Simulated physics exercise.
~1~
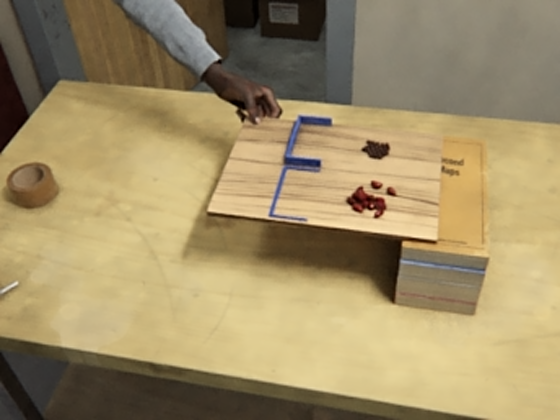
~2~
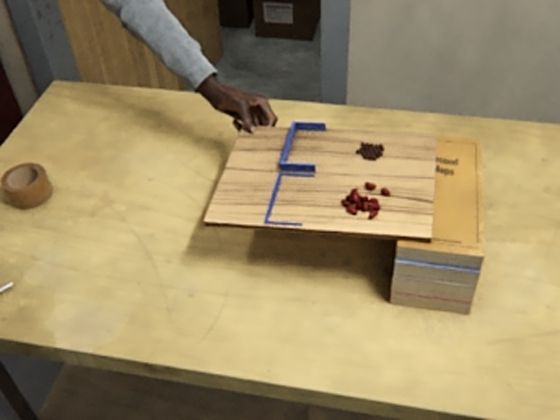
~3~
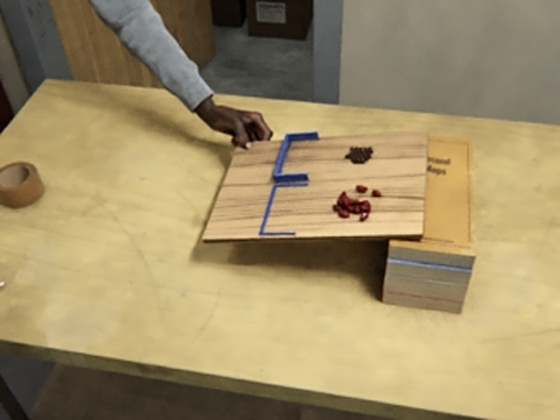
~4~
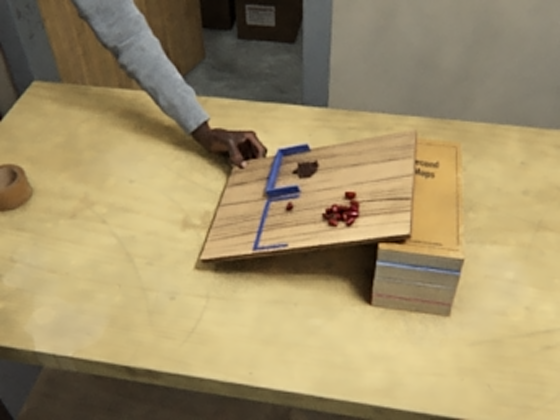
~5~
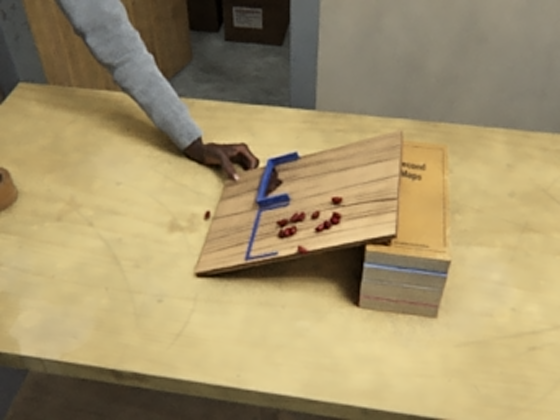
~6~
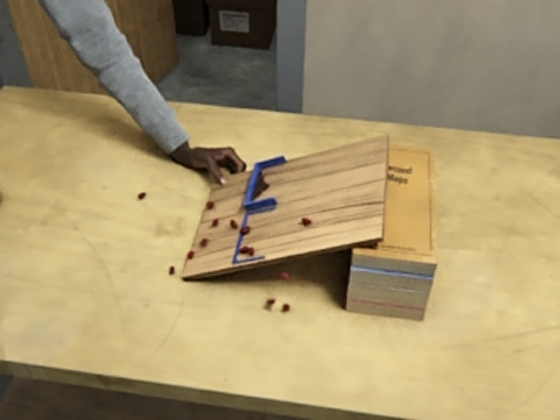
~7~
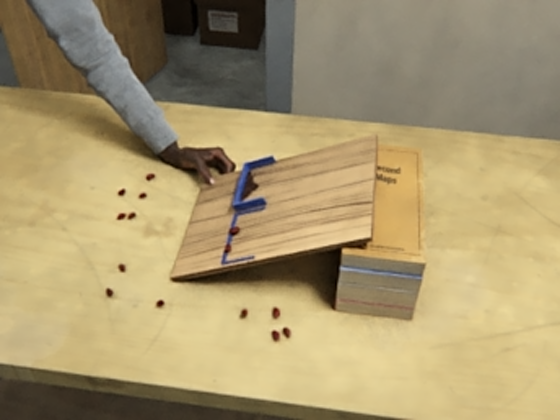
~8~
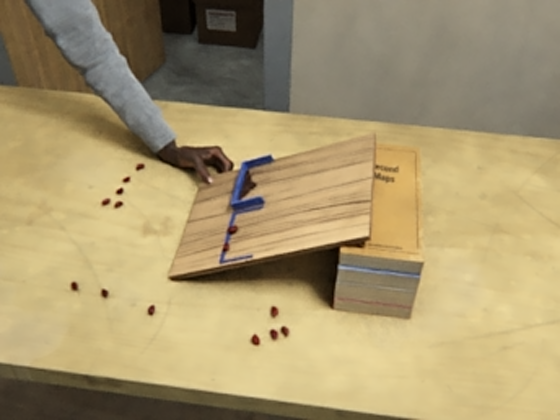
On a wooden table, a hand tilting a striped board on books, most red pieces scattering past blue strip, dark ones caught.
